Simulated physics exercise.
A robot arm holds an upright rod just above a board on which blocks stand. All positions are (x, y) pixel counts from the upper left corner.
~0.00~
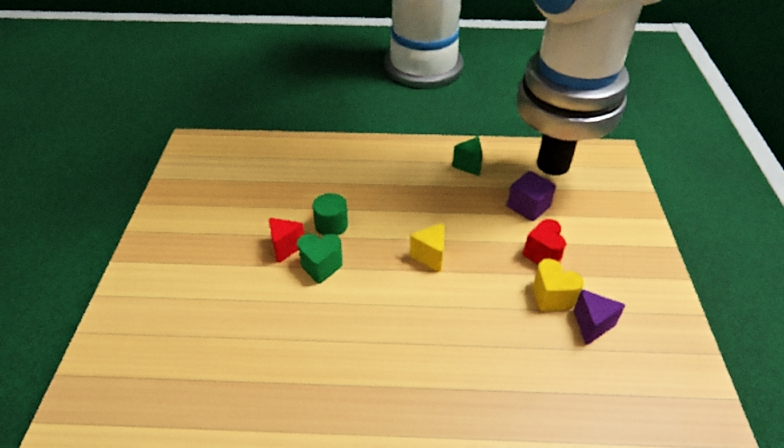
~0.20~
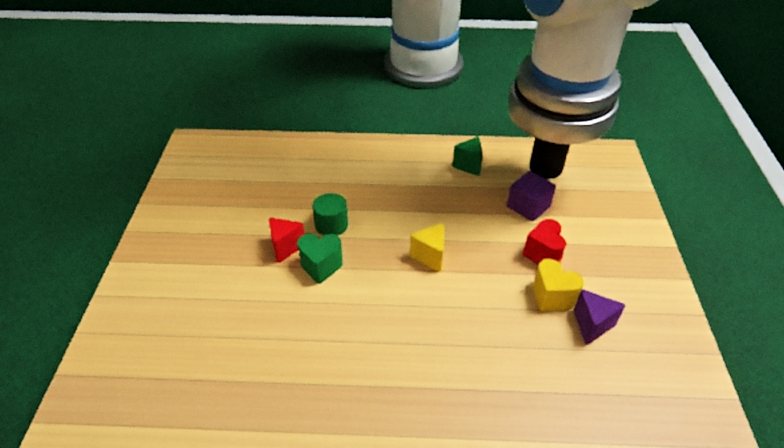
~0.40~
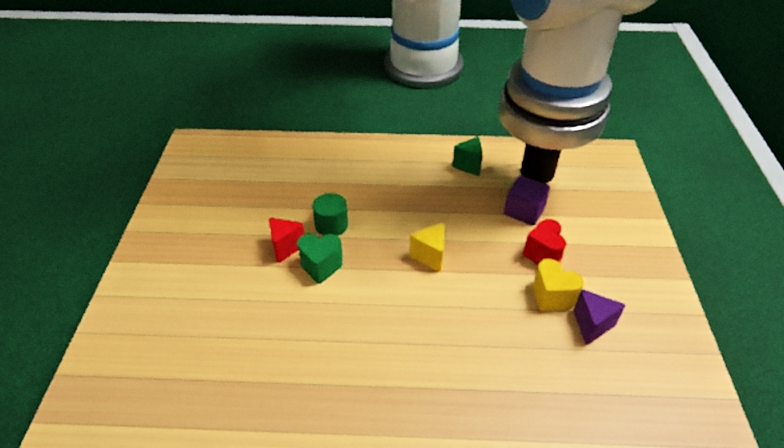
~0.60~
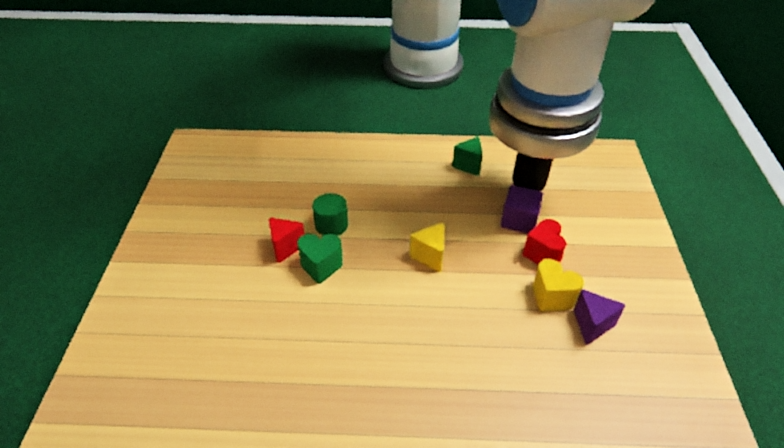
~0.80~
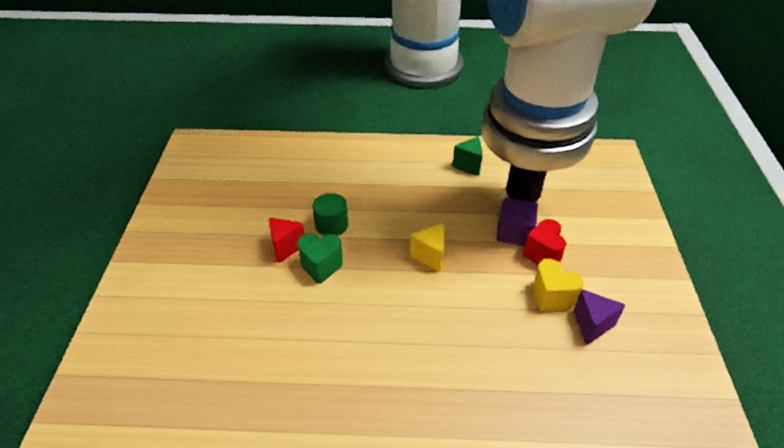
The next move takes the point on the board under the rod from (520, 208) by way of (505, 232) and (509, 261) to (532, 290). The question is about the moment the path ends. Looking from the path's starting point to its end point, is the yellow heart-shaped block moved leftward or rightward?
That block drifts left.
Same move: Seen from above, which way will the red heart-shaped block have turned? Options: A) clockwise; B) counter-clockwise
Correct choice: B.
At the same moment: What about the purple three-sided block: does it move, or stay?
It gets displaced.
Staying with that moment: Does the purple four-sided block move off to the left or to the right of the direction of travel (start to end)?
It moves right.
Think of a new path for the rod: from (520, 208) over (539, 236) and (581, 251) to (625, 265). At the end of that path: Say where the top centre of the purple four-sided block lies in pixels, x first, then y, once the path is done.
Roughly at (516, 229).
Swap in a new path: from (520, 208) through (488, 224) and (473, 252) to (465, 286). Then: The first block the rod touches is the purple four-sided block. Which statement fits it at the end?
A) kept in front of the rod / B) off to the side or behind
I'll go with B - off to the side or behind.
On the path given first. One third of the way, rod at (508, 218); purple four-sided block at (506, 237).
Two thirds of the way, rod at (512, 246); purple four-sided block at (504, 267), turned 15° clockwise; red heart-shaped block at (553, 236), turned 20° anticlockwise.
At the end, rod at (536, 275); purple four-sided block at (505, 284), turned 45° clockwise; red heart-shaped block at (557, 240), turned 45° anticlockwise; yellow heart-shaped block at (581, 289), turned 20° anticlockwise; purple three-sided block at (617, 315), turned 25° clockwise.
